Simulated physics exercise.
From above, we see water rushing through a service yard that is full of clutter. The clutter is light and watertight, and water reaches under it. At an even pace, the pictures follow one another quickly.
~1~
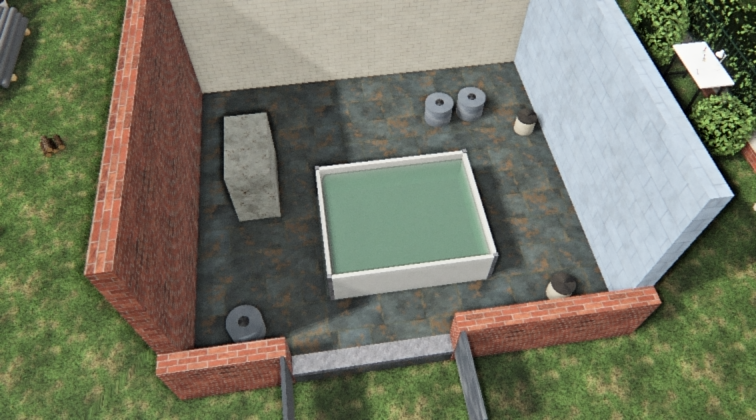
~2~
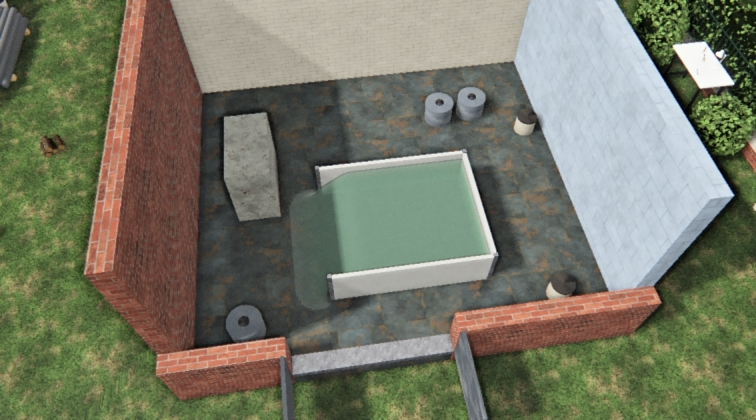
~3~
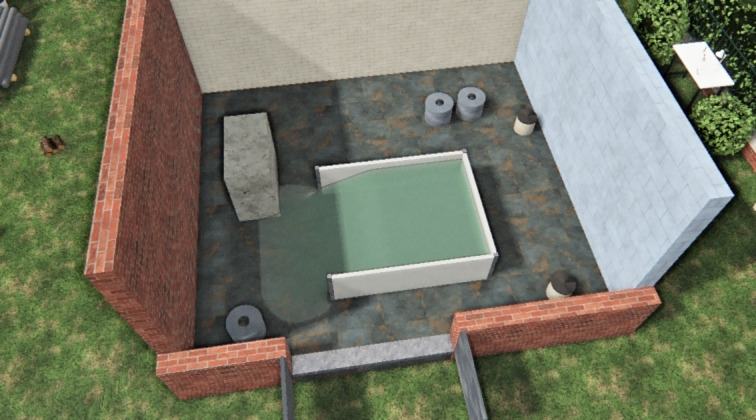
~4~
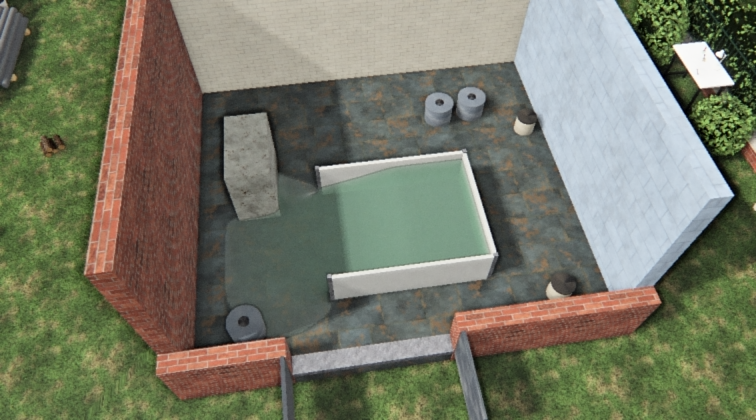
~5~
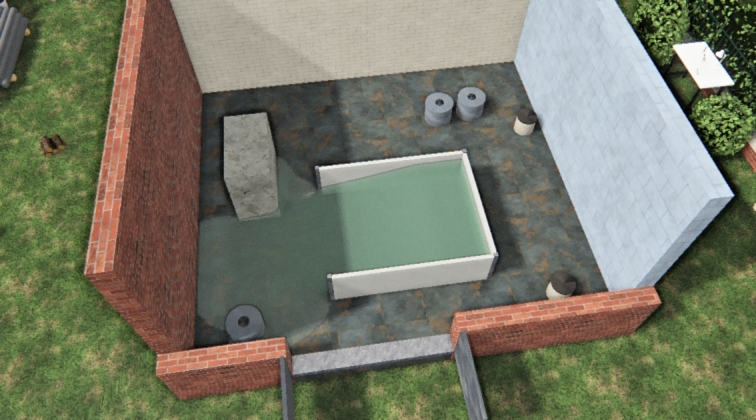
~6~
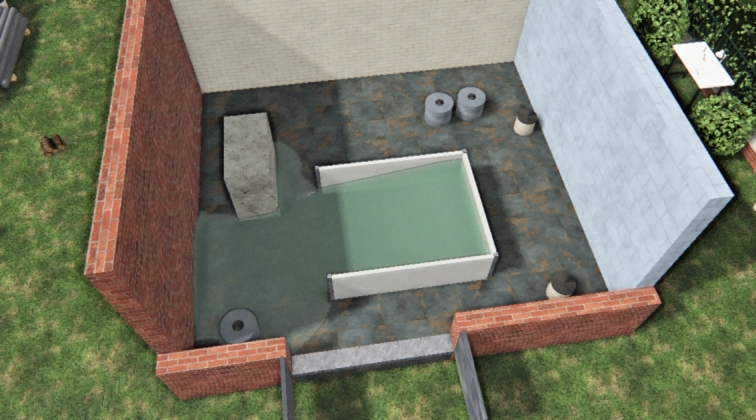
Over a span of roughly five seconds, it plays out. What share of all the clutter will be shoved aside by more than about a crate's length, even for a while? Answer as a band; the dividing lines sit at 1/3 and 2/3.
1/3 to 2/3.
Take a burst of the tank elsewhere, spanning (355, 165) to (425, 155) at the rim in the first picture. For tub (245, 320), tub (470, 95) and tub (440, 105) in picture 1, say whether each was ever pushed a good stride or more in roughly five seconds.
The first: Never got that far; the second: Got that far; the third: Got that far.
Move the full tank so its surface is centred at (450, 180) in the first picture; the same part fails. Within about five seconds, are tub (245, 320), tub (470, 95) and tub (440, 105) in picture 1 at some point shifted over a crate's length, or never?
The first: Travelled far enough; the second: Did not travel far; the third: Did not travel far.
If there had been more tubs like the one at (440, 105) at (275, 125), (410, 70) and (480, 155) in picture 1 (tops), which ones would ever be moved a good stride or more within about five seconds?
Per listing: Cleared out, cleared out, largely stays.
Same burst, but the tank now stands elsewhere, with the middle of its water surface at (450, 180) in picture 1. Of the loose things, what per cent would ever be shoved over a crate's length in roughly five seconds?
Estimate: Near 20 per cent of them.
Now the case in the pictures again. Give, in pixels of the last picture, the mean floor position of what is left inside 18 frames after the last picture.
Mean floor position: Approx. (489, 184) px, last view.
A moment on, 0 of 5 are well off their spots; 1 afloat.
Next, 0 of 5 are well off their spots; 1 afloat.
Later, 1 of 5 are well off their spots; 1 afloat.
In the end, 2 of 5 are well off their spots, and 2 have been at some point; 2 afloat.
